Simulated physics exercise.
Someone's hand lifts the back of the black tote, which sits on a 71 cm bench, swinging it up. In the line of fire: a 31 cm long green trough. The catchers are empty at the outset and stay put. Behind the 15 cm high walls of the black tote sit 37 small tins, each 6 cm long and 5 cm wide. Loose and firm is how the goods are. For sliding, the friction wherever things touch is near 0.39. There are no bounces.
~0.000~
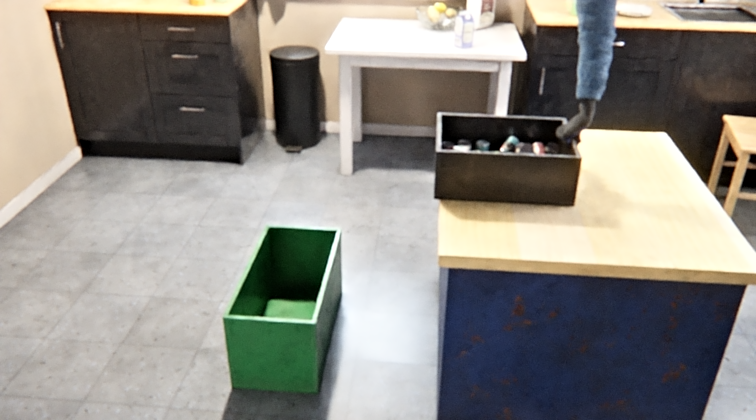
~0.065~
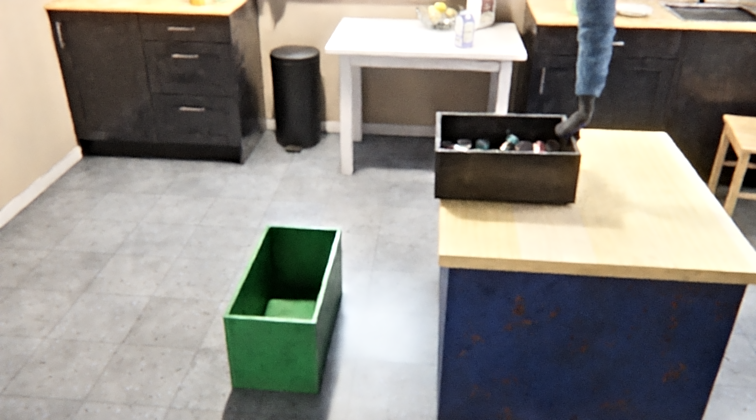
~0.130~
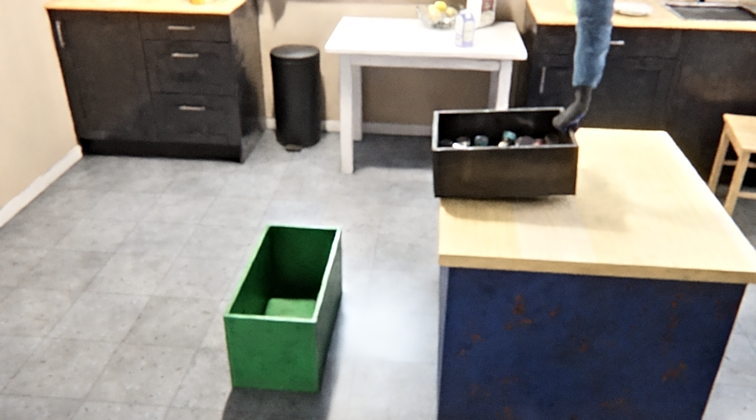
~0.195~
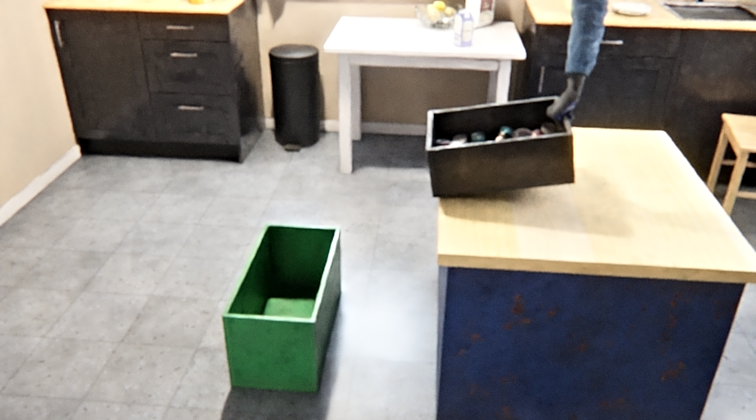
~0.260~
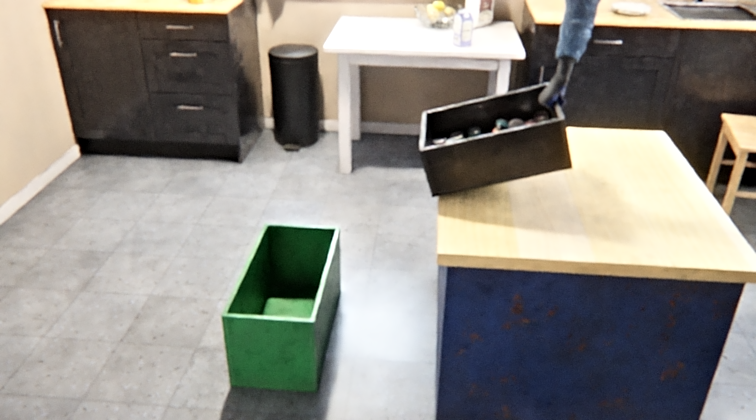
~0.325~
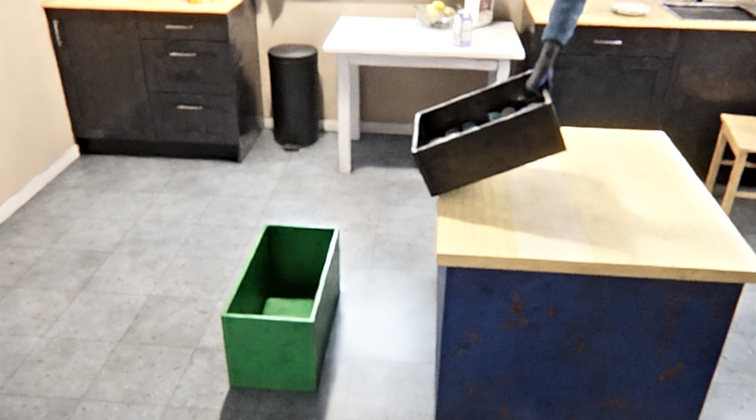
Kitchen with a gloved hand raising one end of a black box of small items on a wood-topped island, tilting it leftward.
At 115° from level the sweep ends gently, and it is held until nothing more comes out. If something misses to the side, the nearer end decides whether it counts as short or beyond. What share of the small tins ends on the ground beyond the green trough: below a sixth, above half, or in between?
The share on the ground beyond the green trough comes out not even a sixth.
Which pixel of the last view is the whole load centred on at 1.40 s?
The centre sits near (338, 331).
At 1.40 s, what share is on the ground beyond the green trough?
0 % by then.
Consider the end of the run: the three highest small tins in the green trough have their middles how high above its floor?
Height: About 4 cm.
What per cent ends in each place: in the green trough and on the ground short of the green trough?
First place roughly 45 per cent, second place roughly 55 per cent.
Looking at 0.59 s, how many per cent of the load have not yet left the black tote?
Roughly 100 per cent is still inside.
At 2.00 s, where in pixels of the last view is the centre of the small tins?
I'd place it about (339, 330) in the last view.
After 0.59 s, tilt 65°; 37 still in the black tote.
After 0.93 s, tilt 108°; 23 still in the black tote, 1 in the green trough and 13 in the air.
After 1.40 s, tilt 115°; 6 still in the black tote, 16 in the green trough, 11 on the ground short of the green trough and 4 in the air.
Final count (at 2.00 s), 16 in the green trough and 21 on the ground short of the green trough. Asked share, 0 of 37, 0 per cent.
